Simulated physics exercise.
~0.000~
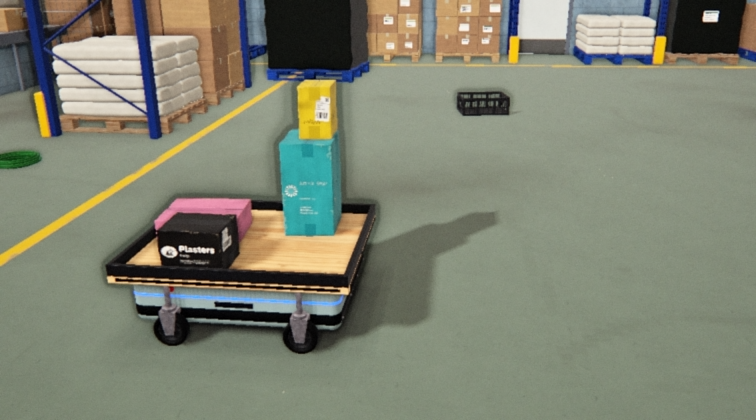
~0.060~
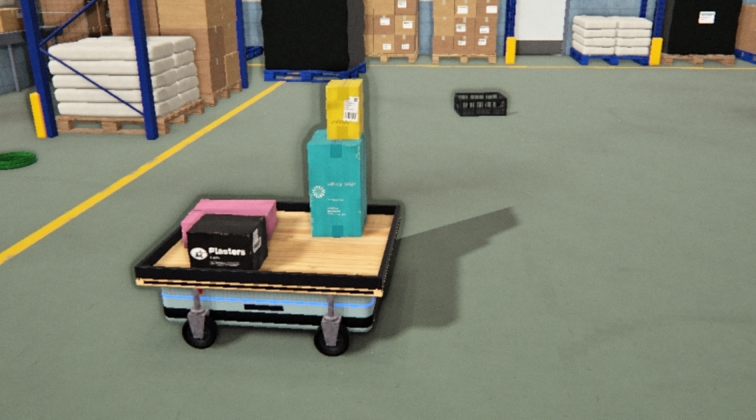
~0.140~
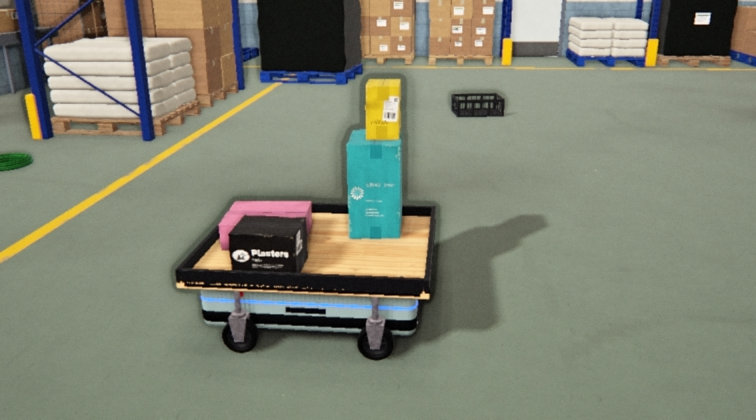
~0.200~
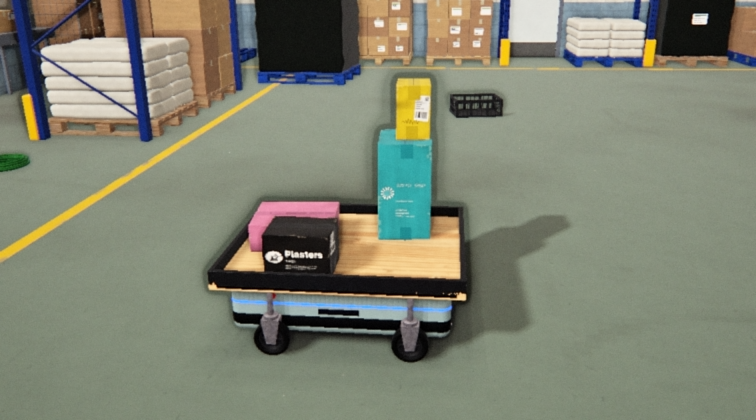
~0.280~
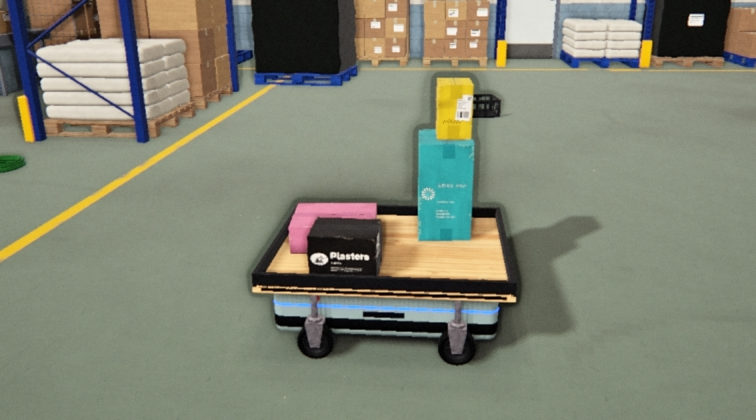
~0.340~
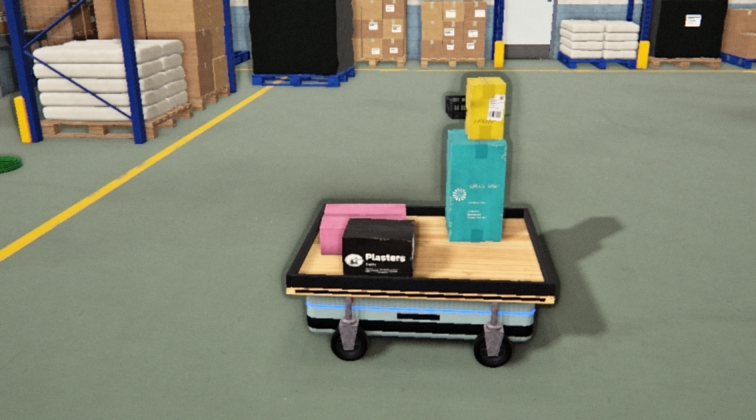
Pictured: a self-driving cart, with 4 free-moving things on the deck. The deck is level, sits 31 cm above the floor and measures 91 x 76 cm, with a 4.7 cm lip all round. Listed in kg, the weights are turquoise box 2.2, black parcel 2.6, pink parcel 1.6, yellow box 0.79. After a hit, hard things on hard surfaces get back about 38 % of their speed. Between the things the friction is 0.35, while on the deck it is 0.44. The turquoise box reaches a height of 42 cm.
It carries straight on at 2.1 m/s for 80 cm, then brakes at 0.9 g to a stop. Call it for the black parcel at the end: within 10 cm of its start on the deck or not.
Not within.
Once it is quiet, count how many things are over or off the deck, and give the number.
That gives 2.
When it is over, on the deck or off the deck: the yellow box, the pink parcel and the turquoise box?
Well, the yellow box does come off, the pink parcel does not come off, and the turquoise box does come off.
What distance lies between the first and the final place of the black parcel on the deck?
I'd put it at about 26 centimetres.
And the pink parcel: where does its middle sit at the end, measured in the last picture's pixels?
In the last view, its centre sits near (508, 232).
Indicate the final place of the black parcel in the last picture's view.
About (542, 255).
By 0.64 s, cart 105 cm along, stopped; yellow box now off the deck; black parcel 15 cm from its spot near (511, 254); turquoise box tilted 23°.
By 0.84 s, cart 105 cm along, stopped; turquoise box now off the deck; black parcel 26 cm from its spot near (542, 255); pink parcel 26 cm from its spot.
By 1.04 s, cart 105 cm along, stopped; black parcel 26 cm from its spot near (542, 255); pink parcel 26 cm from its spot.
By 1.34 s, black parcel resting near (542, 255).
When it is over (1.6 s), off the deck, turquoise box and yellow box; not toppled but over 10 cm from the start, black parcel and pink parcel. End places, in pixels of the last picture, black parcel near (542, 255).
